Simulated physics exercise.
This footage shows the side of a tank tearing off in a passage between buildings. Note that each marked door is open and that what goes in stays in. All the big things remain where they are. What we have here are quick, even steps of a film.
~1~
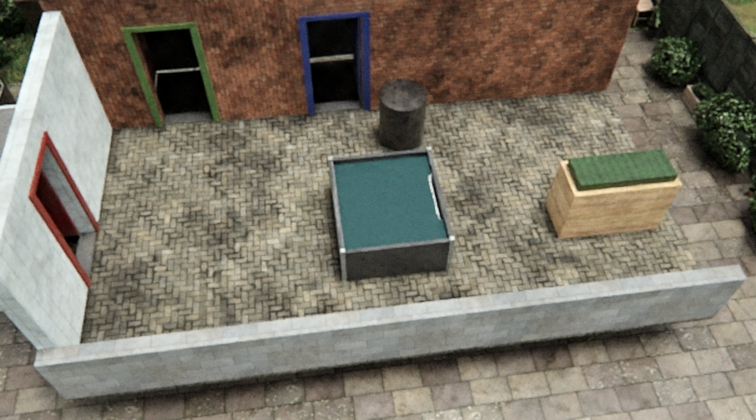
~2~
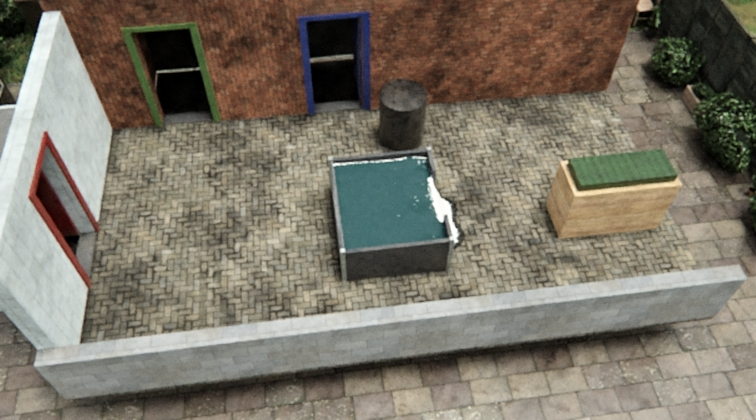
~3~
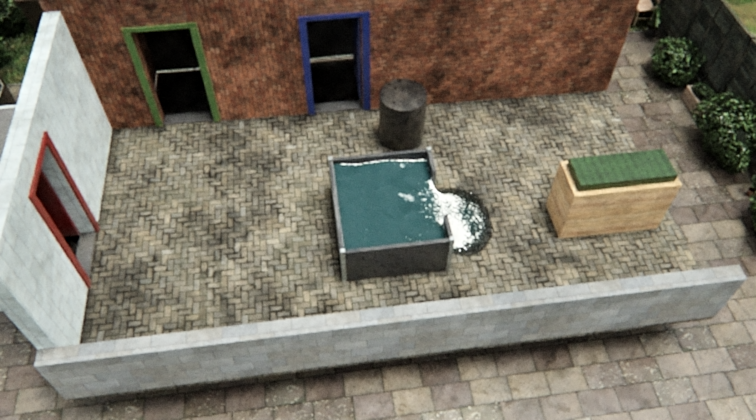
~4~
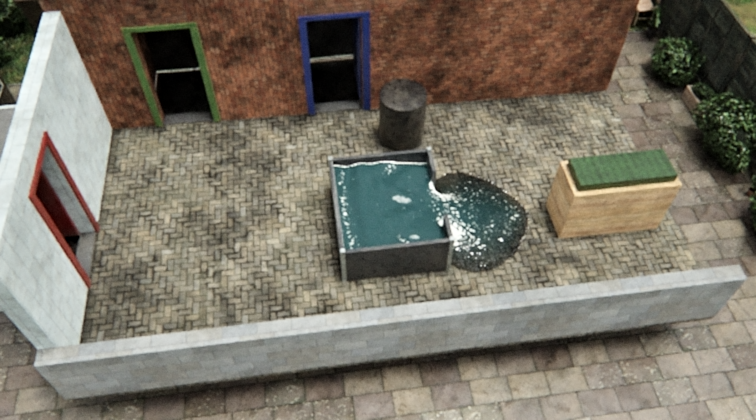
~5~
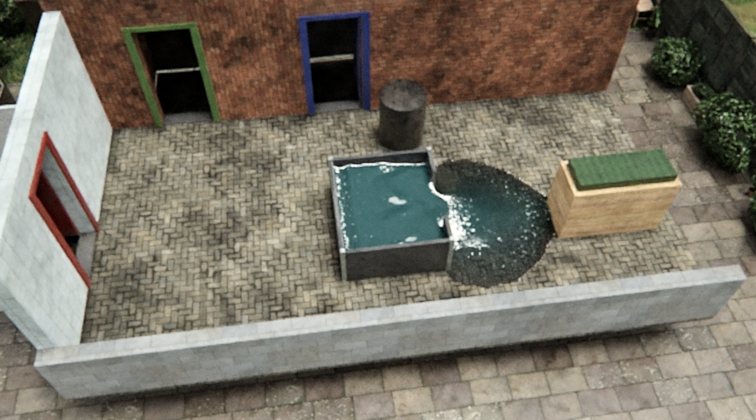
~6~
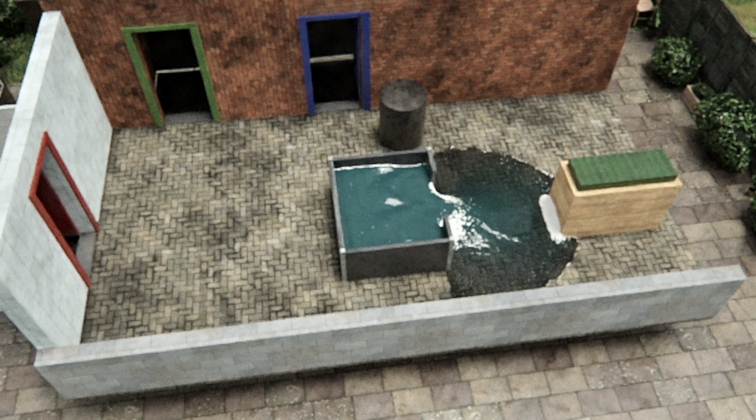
Water bursts from the tank's right side and spreads across the paving to a wooden box.
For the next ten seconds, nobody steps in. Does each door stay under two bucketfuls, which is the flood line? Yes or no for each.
Blue door - yes, stays under; green door - yes, stays under; red door - yes, stays under.
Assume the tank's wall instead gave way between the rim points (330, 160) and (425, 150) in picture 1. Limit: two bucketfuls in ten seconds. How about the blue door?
The blue one tops the limit.
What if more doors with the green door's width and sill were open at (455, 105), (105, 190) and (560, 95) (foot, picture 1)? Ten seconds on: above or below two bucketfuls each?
Door by door, it goes misses the line, misses the line, clears the line.
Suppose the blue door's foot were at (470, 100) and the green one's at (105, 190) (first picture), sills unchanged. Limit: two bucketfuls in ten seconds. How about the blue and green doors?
Result: Blue door remains beneath it, green door remains beneath it.
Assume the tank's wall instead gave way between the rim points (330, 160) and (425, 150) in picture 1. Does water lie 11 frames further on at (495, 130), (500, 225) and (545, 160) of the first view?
So that's waterlogged for the first, left bare for the second and waterlogged for the third.
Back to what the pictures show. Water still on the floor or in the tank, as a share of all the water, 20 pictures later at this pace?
Near 70 percent, give or take.
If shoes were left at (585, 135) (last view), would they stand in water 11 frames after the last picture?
At that place: Flooded.
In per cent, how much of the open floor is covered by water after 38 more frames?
That's roughly 35 per cent.
A moment on, water covers 25 % of the floor; the blue door not reached, the green door not reached, the red door not reached.
Next, water covers 35 % of the floor; the blue door not reached, the green door not reached, the red door not reached.
Then, water covers 35 % of the floor; the blue door not reached, the green door not reached, the red door not reached.
Later, water covers 35 % of the floor; the blue door not reached, the green door not reached, the red door not reached.
In the end, water covers 35 % of the floor; the blue door not reached, the green door not reached, the red door not reached.
